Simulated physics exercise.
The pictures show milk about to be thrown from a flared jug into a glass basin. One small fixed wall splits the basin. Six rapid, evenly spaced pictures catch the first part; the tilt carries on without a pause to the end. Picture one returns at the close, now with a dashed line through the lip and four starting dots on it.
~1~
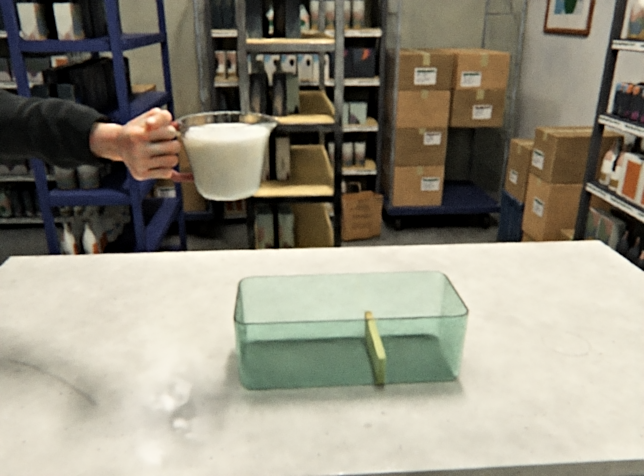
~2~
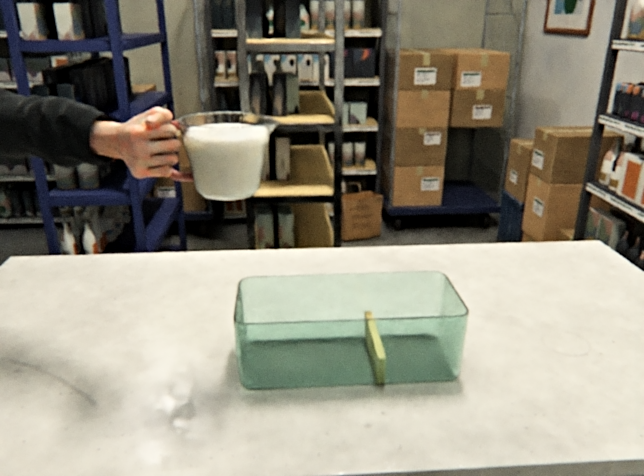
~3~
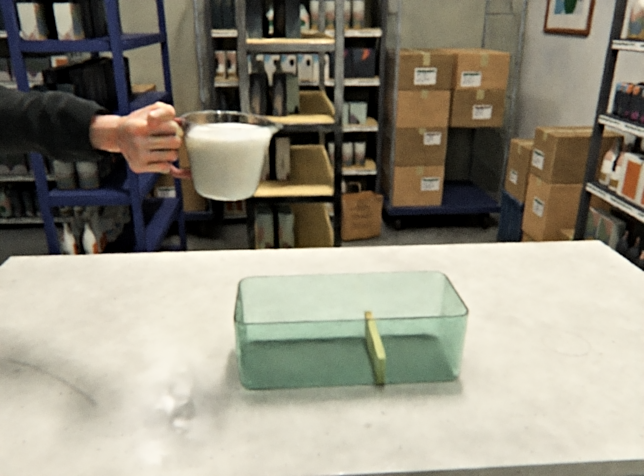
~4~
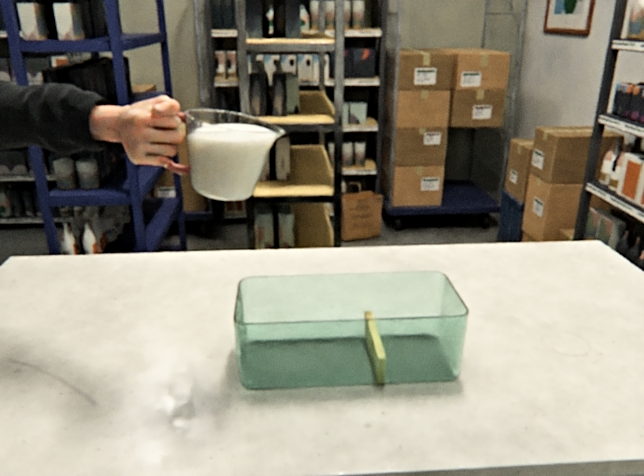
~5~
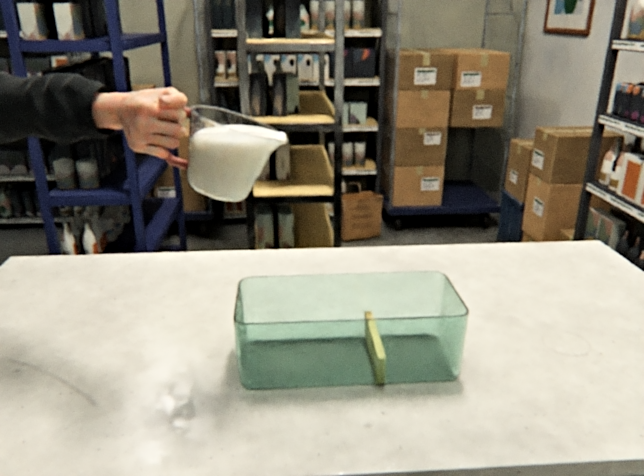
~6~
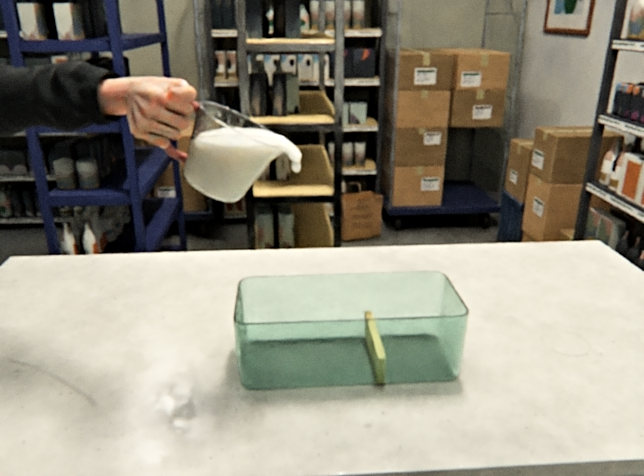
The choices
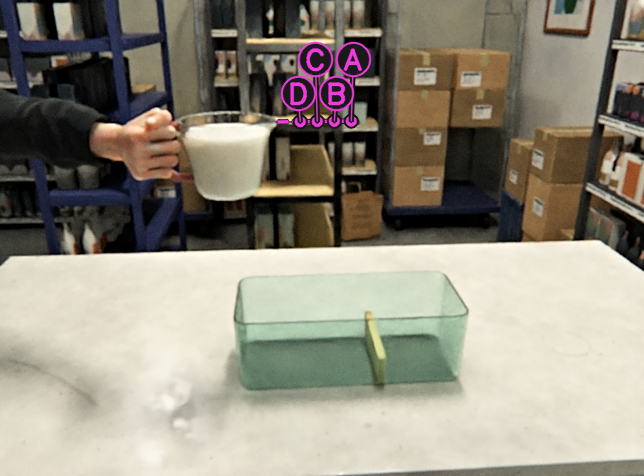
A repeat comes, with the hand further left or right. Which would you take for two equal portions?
Use dot C.
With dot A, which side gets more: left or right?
The right side.
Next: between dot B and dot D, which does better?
It is B.
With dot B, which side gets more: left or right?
The right side.
On the marked copy, A at (351, 121); B at (334, 121); C at (317, 121); D at (300, 121).
For dot A, about 9 % ends left of the wall and 89 % right of it.
For dot B, about 22 % ends left of the wall and 76 % right of it.
For dot C, about 49 % ends left of the wall and 49 % right of it.
For dot D, about 85 % ends left of the wall and 11 % right of it; 4 % is lost outside.
